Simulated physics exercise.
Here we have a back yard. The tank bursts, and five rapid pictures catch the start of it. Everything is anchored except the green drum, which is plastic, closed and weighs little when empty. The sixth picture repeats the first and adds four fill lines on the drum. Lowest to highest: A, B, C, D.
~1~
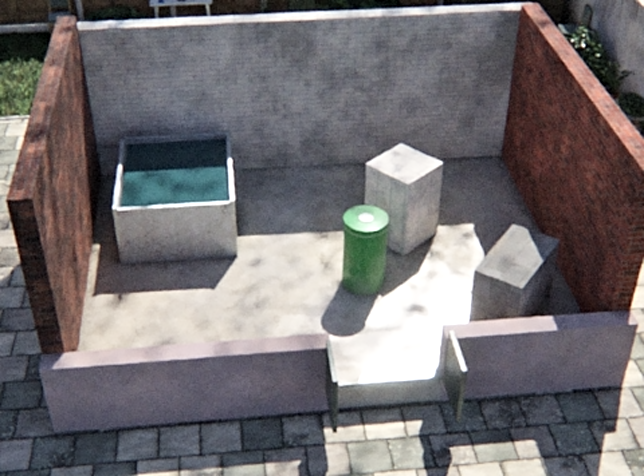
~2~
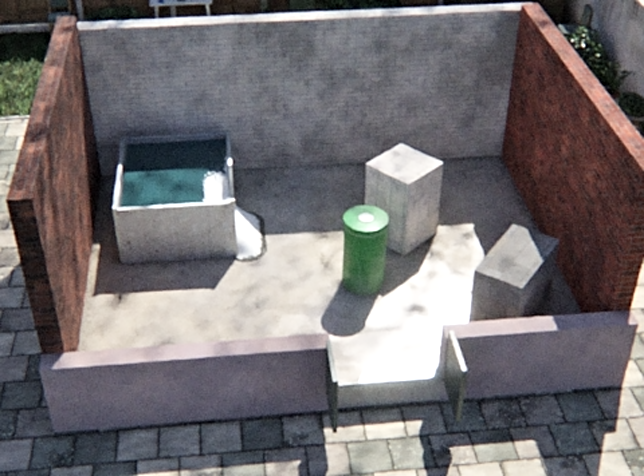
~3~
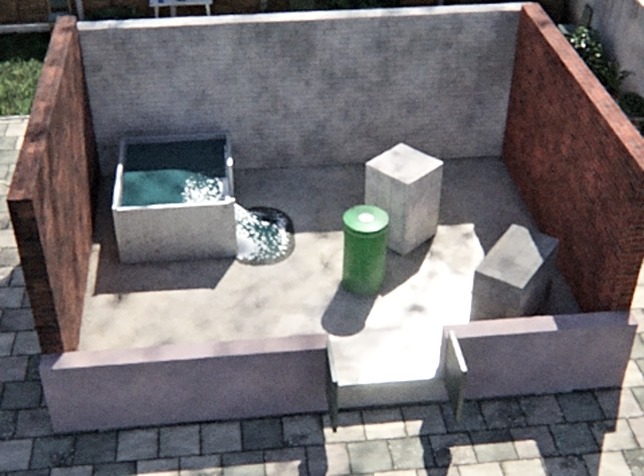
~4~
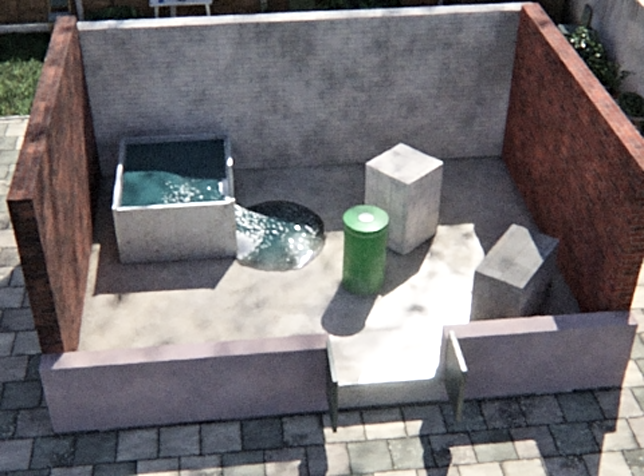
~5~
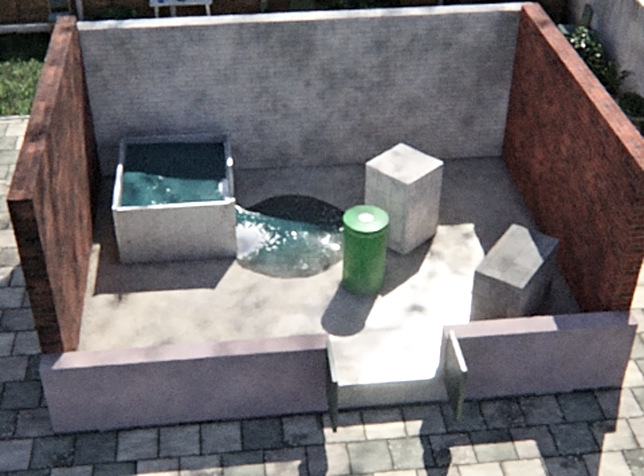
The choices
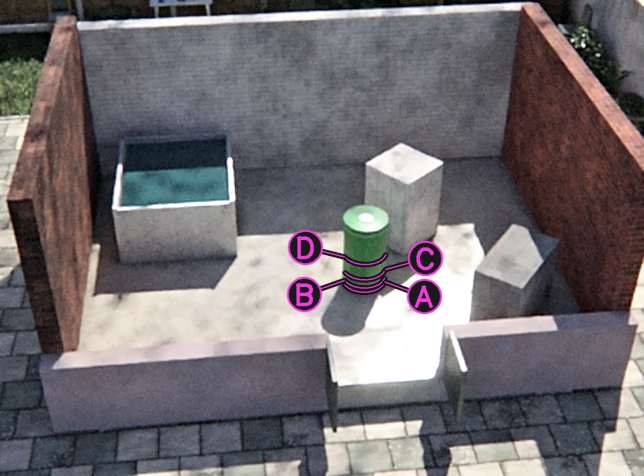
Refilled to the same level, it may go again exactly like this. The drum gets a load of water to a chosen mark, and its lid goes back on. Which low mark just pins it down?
D.
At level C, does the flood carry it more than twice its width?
No, less.
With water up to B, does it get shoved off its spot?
Yes, that goes wrong.
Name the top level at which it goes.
That would be C.
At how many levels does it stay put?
One of them.
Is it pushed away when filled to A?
Yes.
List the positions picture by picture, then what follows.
Lid of the green drum at (365, 218); tank full, its middle at (175, 174); open gate at (386, 332), in the first picture.
In the second picture, 2 % of the ground wet, in view closest to the drum at (255, 249).
In the third picture, 4 % of the ground wet, in view closest to the drum at (285, 250).
In the fourth picture, 7 % of the ground wet, in view closest to the drum at (302, 261).
Lid of the green drum at (365, 218); 10 % of the ground wet, in view closest to the drum at (332, 259), in the fifth picture.
On the marked copy, A at (366, 292); B at (366, 288); C at (367, 279); D at (367, 264); from the bottom up A, B, C, D.
For level A, it is pushed about 3 times its own width away.
For level B, it is pushed about 3 times its own width away.
For level C, it is pushed about its own width away.
For level D, it does not move.
